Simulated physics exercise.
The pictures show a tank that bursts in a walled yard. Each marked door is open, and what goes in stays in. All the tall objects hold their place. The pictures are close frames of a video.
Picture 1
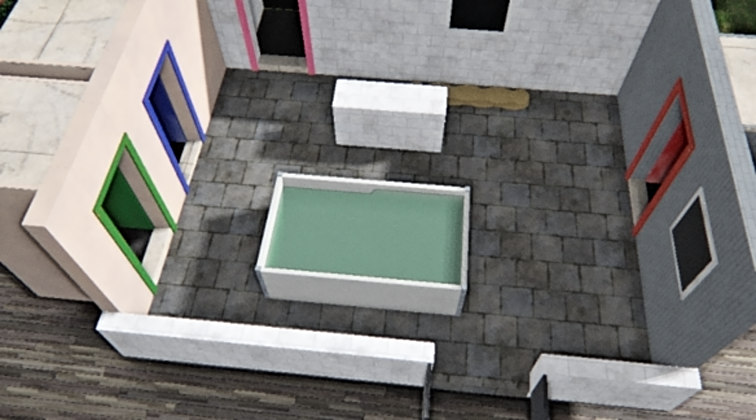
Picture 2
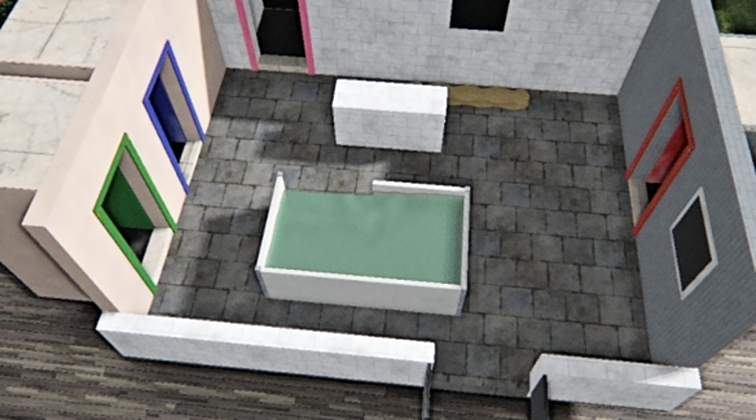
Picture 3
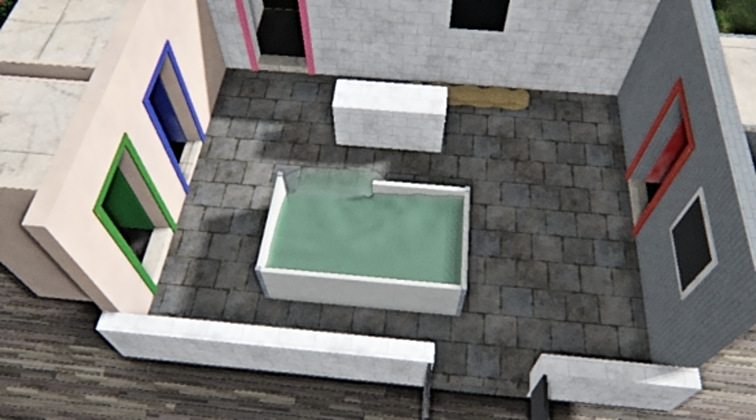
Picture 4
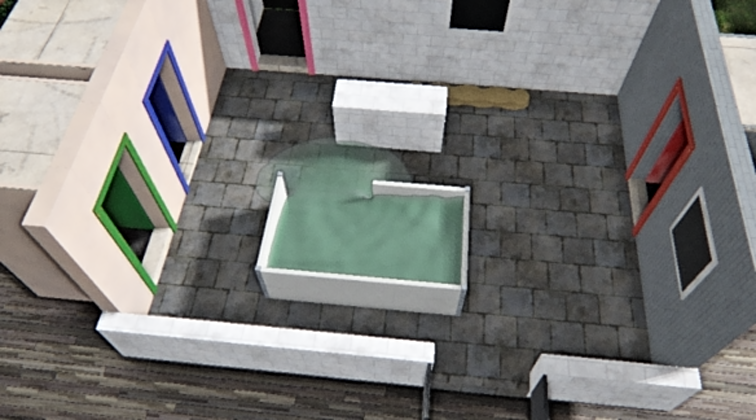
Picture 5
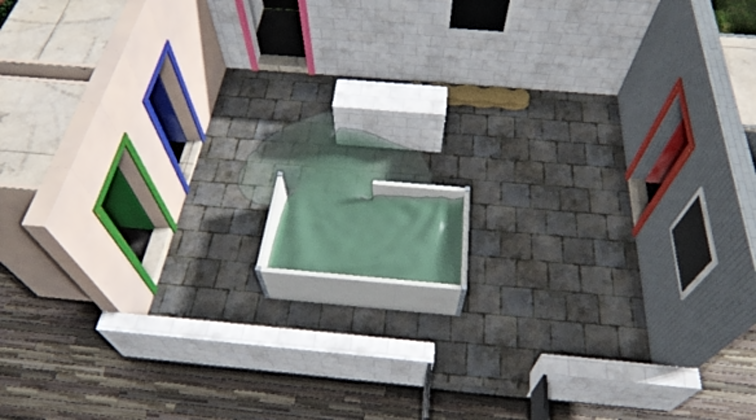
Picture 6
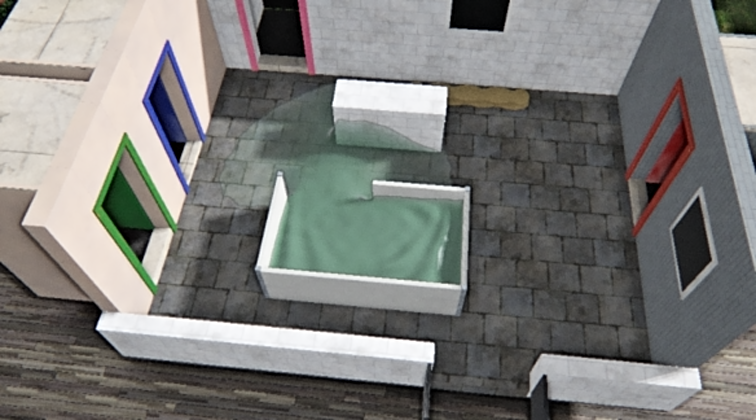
Walled yard with a tank of still green water bursting open at its far side, water spreading across paving around a white block.
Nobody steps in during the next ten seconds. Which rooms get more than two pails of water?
One by one: The red door takes more than that; the green door stays under that; the pink door takes more than that; the blue door takes more than that.
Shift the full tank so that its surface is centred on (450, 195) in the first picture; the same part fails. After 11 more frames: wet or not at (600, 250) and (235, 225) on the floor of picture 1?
One after the other: Free of water, under water.
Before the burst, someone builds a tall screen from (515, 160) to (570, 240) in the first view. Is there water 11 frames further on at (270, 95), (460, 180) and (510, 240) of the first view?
One after the other: Wet, under water, covered.
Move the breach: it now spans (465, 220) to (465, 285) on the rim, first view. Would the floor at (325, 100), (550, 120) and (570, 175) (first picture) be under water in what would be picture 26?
In that order: Free of water, under water, wet.
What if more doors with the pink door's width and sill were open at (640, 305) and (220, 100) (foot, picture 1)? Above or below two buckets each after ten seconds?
In that order: Stays under, goes over.
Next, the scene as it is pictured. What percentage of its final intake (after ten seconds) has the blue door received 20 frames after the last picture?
I make it 20 per cent.
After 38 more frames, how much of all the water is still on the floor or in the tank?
Roughly 86 per cent.
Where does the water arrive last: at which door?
Last comes the green one.
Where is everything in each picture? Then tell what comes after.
The first picture shows still water in the water tank at (367, 231).
In the second picture, water pours out on the water tank's far side and has run to a hidden place.
In the third picture, the front is at (375, 176), out from the gap on the water tank's far side.
In the fourth picture, water pours out on the water tank's far side and has run to (379, 149).
In the fifth picture, the front is at (326, 116), out from the gap on the water tank's far side.
In the sixth picture, water pours out on the water tank's far side and has run to a hidden place.
A moment on, water covers 30 % of the floor; the red door not reached, the green door not reached, the pink door under two buckets in, the blue door wet at the sill, nothing in.
Next, water covers 50 % of the floor; the red door wet at the sill, nothing in, the green door not reached, the pink door far over two buckets in, the blue door under two buckets in.
Then, water covers 65 % of the floor; the red door over two buckets in, the green door not reached, the pink door far over two buckets in, the blue door over two buckets in.
Later, water covers 90 % of the floor; the red door over two buckets in, the green door wet at the sill, nothing in, the pink door far over two buckets in, the blue door over two buckets in.
In the end, water covers 95 % of the floor; the red door over two buckets in, the green door wet at the sill, nothing in, the pink door far over two buckets in, the blue door far over two buckets in.
